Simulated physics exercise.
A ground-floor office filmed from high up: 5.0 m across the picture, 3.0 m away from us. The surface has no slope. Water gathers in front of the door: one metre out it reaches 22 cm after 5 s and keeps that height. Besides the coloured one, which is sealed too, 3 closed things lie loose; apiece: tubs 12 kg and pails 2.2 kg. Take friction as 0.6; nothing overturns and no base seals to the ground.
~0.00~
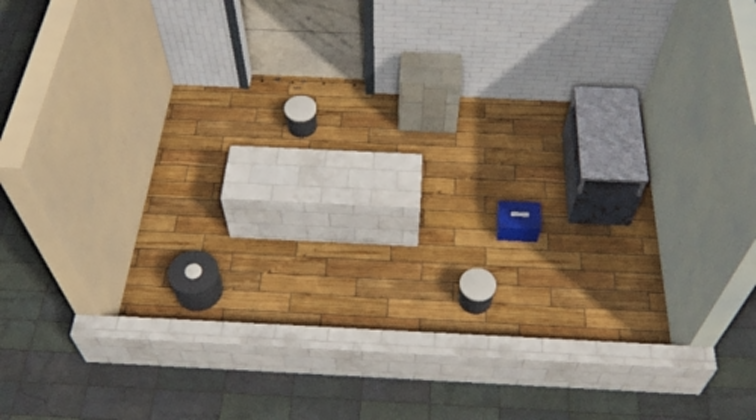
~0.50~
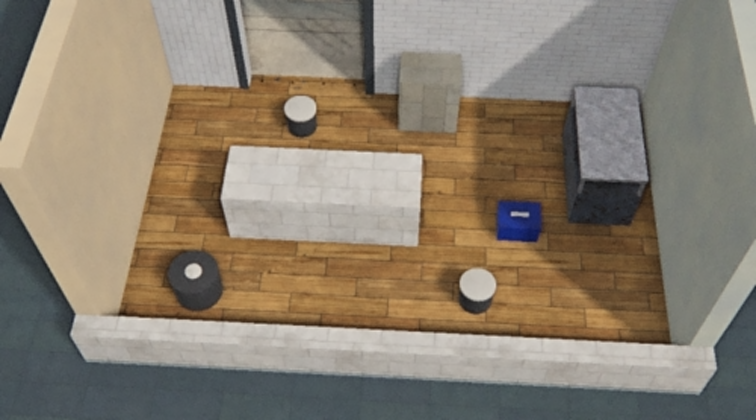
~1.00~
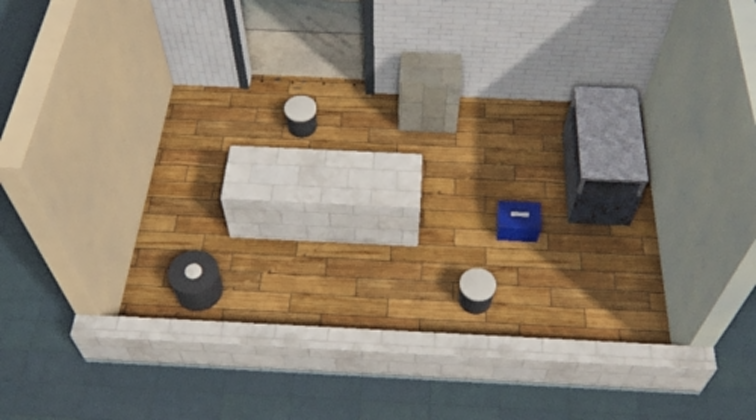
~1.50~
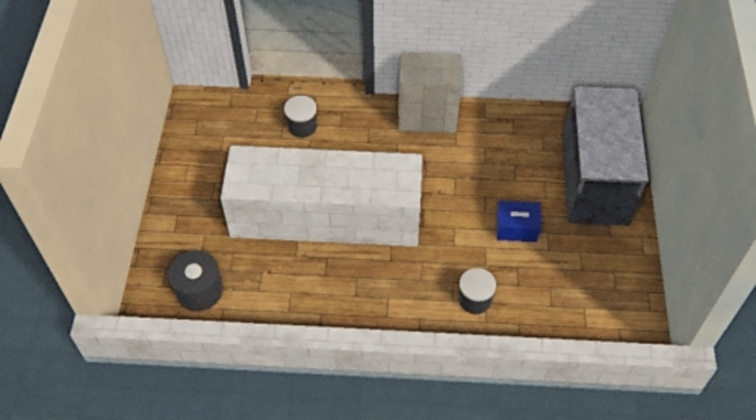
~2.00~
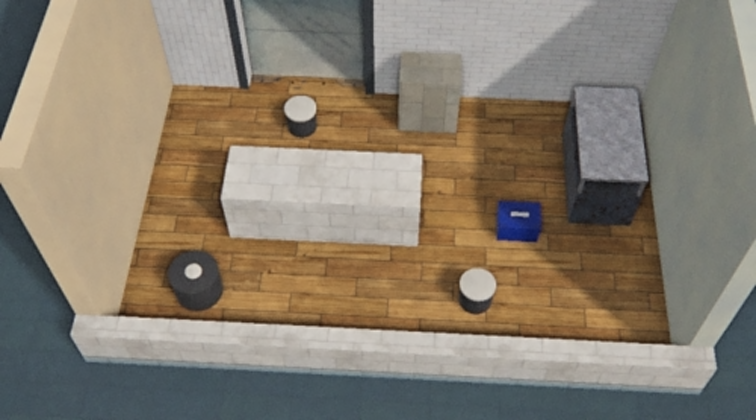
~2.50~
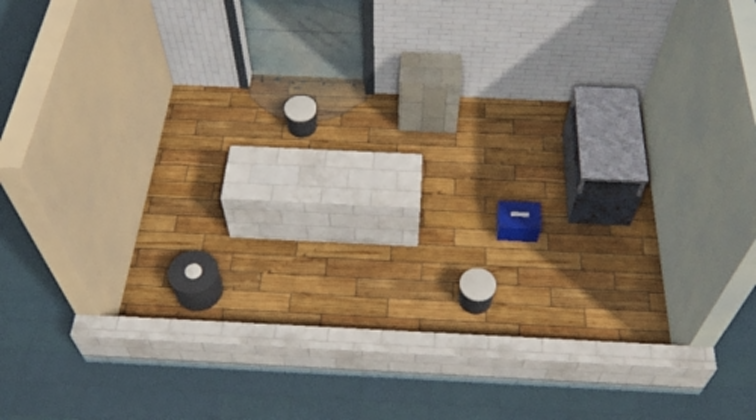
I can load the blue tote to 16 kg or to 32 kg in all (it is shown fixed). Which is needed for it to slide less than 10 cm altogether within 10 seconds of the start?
I expect that the smaller load will do.
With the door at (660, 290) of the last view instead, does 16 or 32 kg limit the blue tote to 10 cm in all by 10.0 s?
In that case the lower weight is enough.
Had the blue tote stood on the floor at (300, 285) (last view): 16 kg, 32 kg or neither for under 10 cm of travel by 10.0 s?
Either load holds.
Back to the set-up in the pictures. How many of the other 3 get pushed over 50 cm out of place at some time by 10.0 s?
2 of them.
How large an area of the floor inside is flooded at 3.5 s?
About 2.0 m2.
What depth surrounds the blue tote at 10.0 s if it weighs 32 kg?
Roughly 8 cm.
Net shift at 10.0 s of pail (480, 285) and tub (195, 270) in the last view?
In turn: 60 cm, 40 cm.
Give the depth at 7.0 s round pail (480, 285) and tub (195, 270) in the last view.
About 1 and 5 cm.
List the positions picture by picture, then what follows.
The first frame shows the blue tote at (520, 215), on the bottom; 0.0 m2 under water; 0 of 4 have shifted.
The second frame shows the blue tote at (520, 215), on the bottom; 0.0 m2 under water; 0 of 4 have shifted.
The third frame shows the blue tote at (520, 215), on the bottom; water covers 0.0 m2; 0 of 4 have shifted.
The fourth frame shows the blue tote at (520, 215) rests on the ground; 0.0 m2 under water; 0 of 4 have shifted.
The fifth frame shows the blue tote at (520, 215) rests on the ground; 0.0 m2 under water; 0 of 4 have shifted.
The sixth frame shows the blue tote at (520, 215), on the bottom; water covers 0.4 m2; 0 of 4 have shifted.
After 3.5 s the blue tote would be 0 cm from its start with 16 kg and 0 cm from its start with 32 kg; 0 cm of water round it then.
After 4.5 s the blue tote would be 0 cm from its start with 16 kg and 0 cm from its start with 32 kg; 0 cm of water round it then.
After 7.0 s the blue tote would be 0 cm from its start with 16 kg and 0 cm from its start with 32 kg; 3 cm of water round it then.
After 10.0 s the blue tote would be 0 cm from its start with 16 kg and 0 cm from its start with 32 kg; 8 cm of water round it then.
